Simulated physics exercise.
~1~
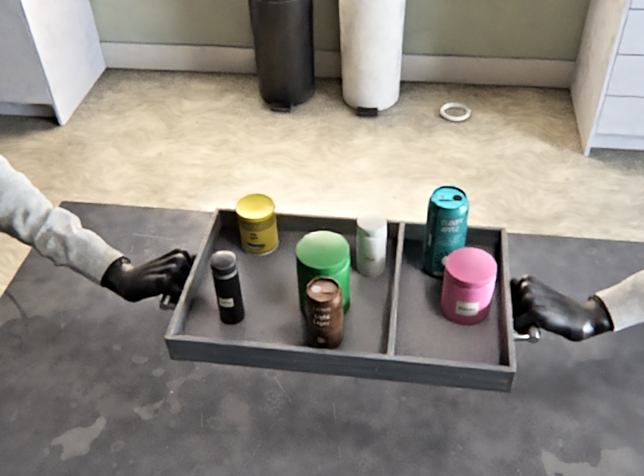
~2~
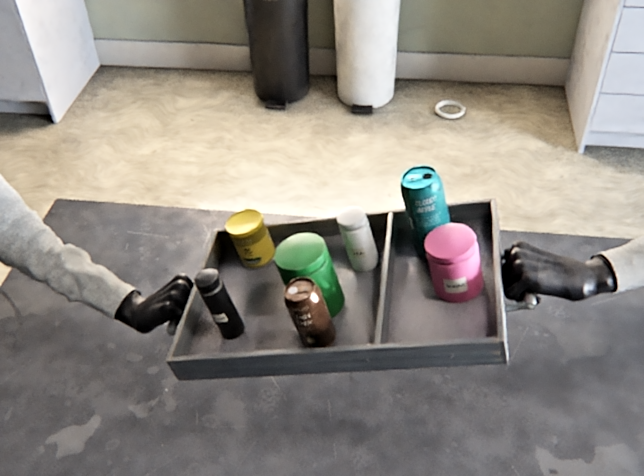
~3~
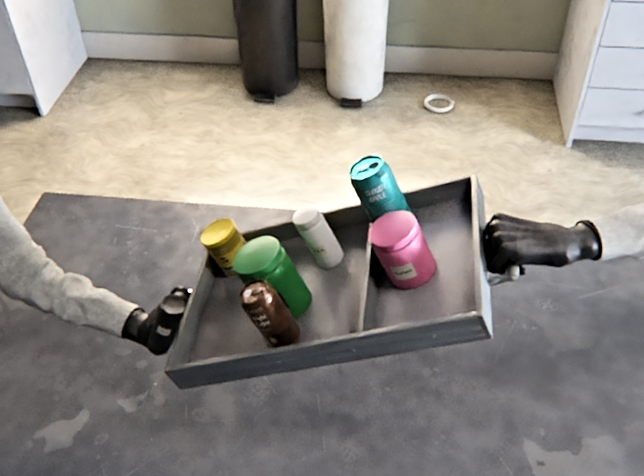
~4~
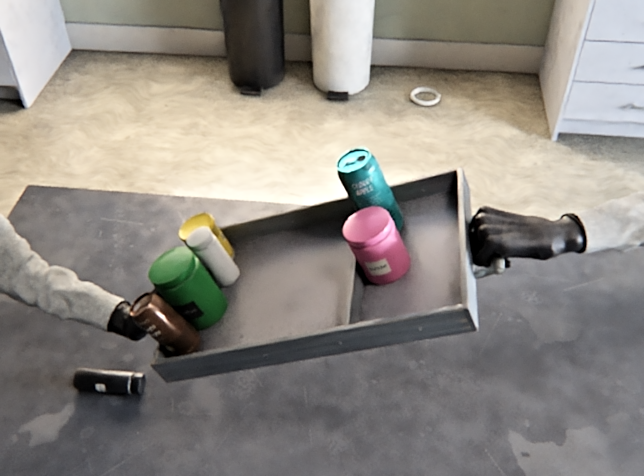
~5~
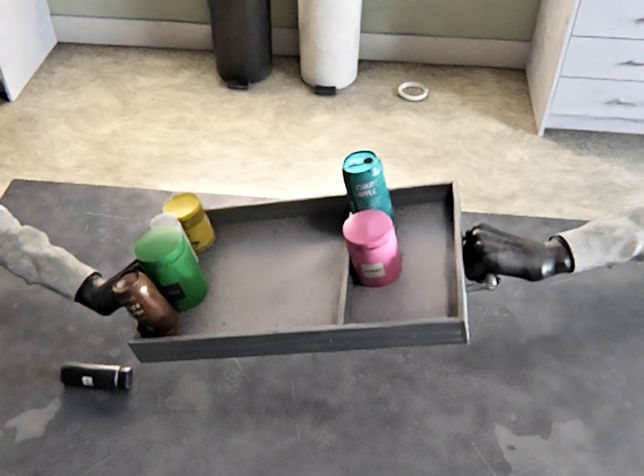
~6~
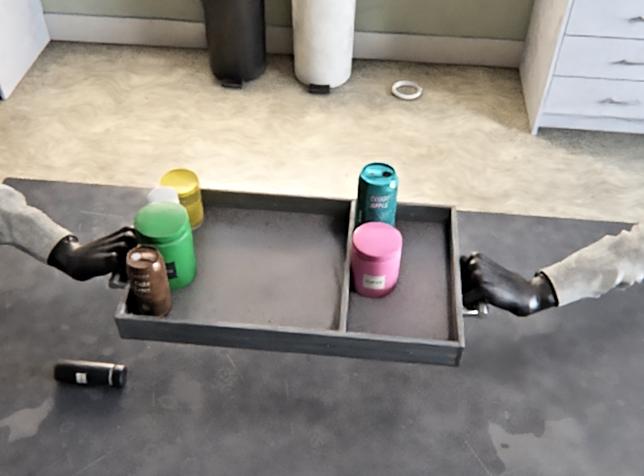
Two gloved hands tip a tray left, dropping a black shaker, then level it.
